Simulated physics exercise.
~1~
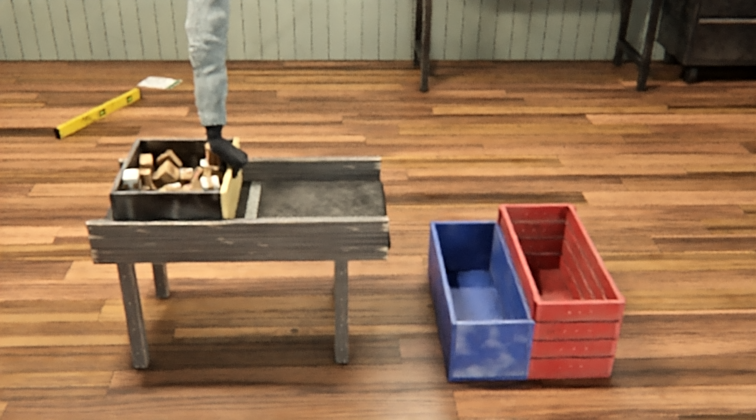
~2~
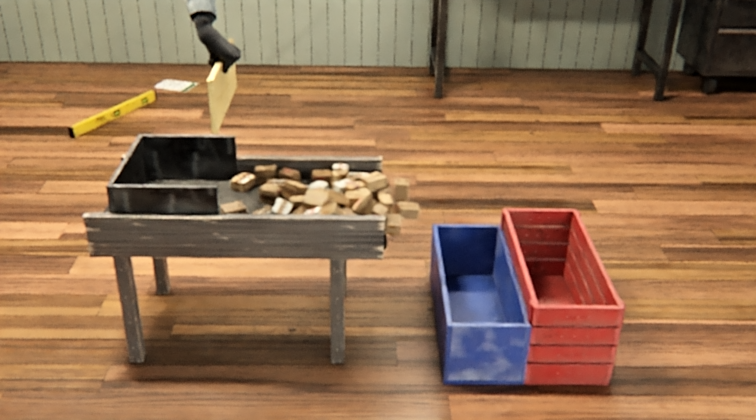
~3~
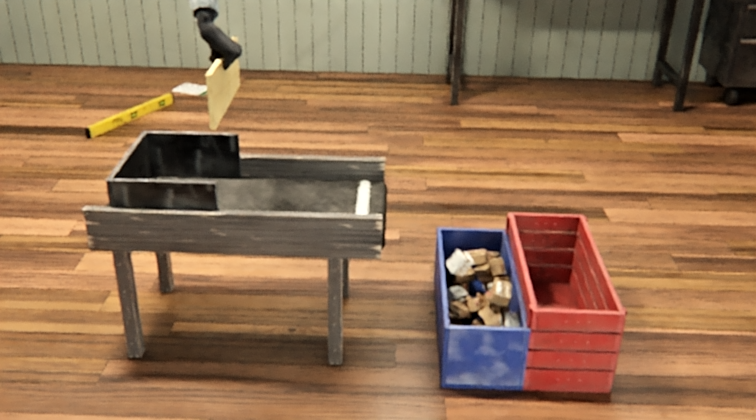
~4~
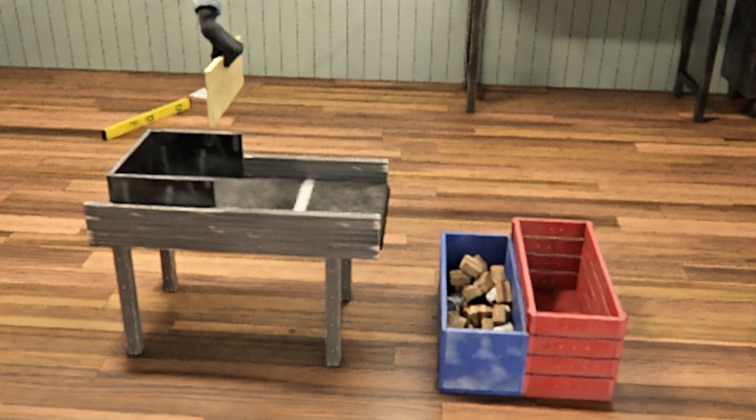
In a wood-floored workshop, a gloved hand lifts a gate and small parcels ride a belt rightward, dropping into the blue tote.
